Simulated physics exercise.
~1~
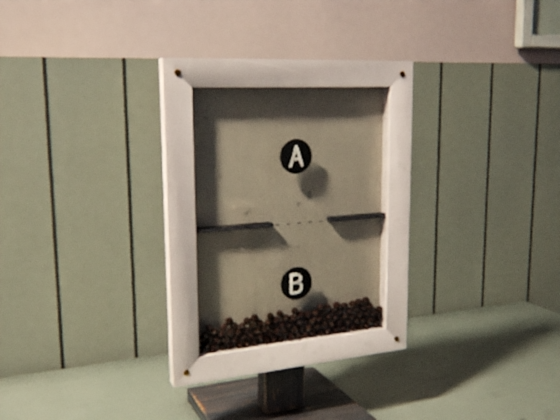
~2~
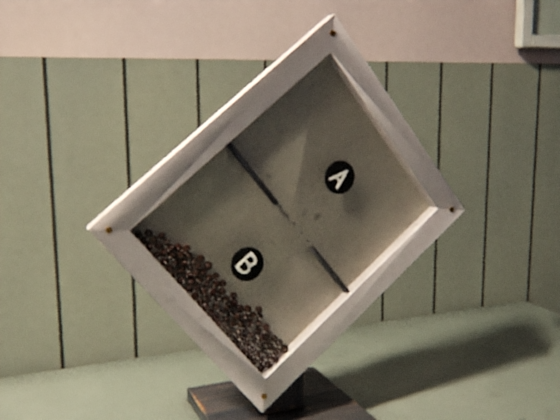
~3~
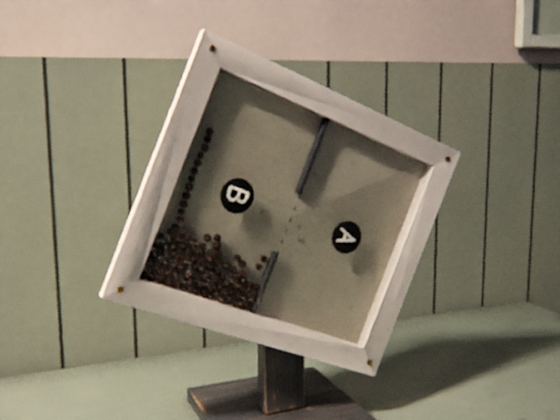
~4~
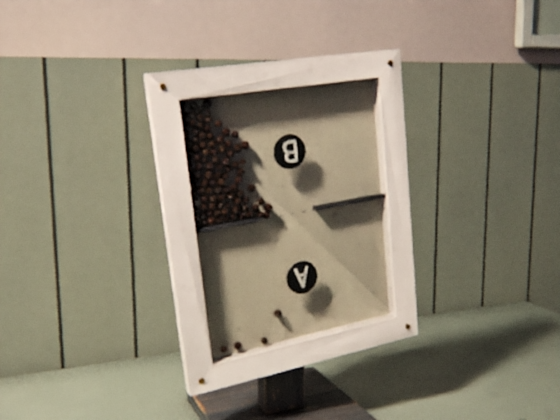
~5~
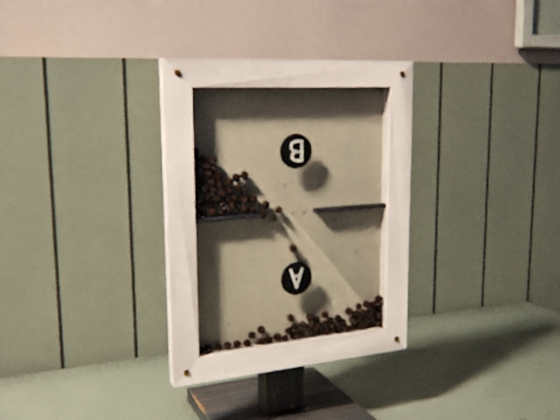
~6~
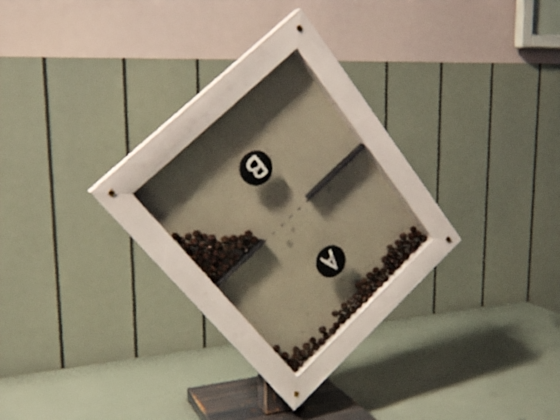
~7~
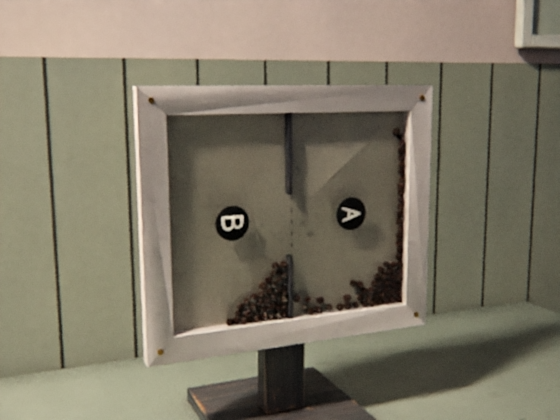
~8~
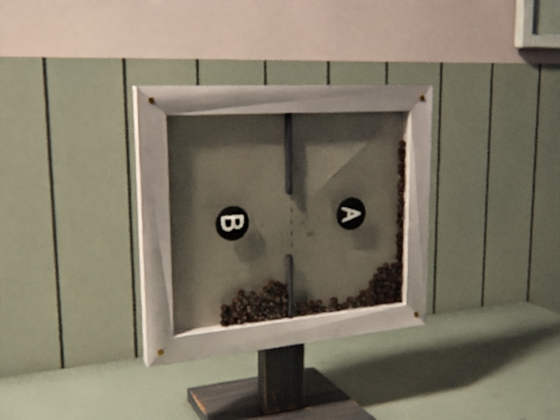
A white-framed, glass-fronted case turns on a dark stand atop a pale green surface, seen head-on by a still camera against green panelling. Small dark brown pills lie along the bottom of chamber B, below chamber A and a gapped divider. The case spins clockwise until upside down, heaping the pills at upper left before many spill through the gap into A. It then swings back a quarter turn, stopping with B on the left and A on the right. The pills settle in low piles on both sides, with more in A, some lining its right wall.
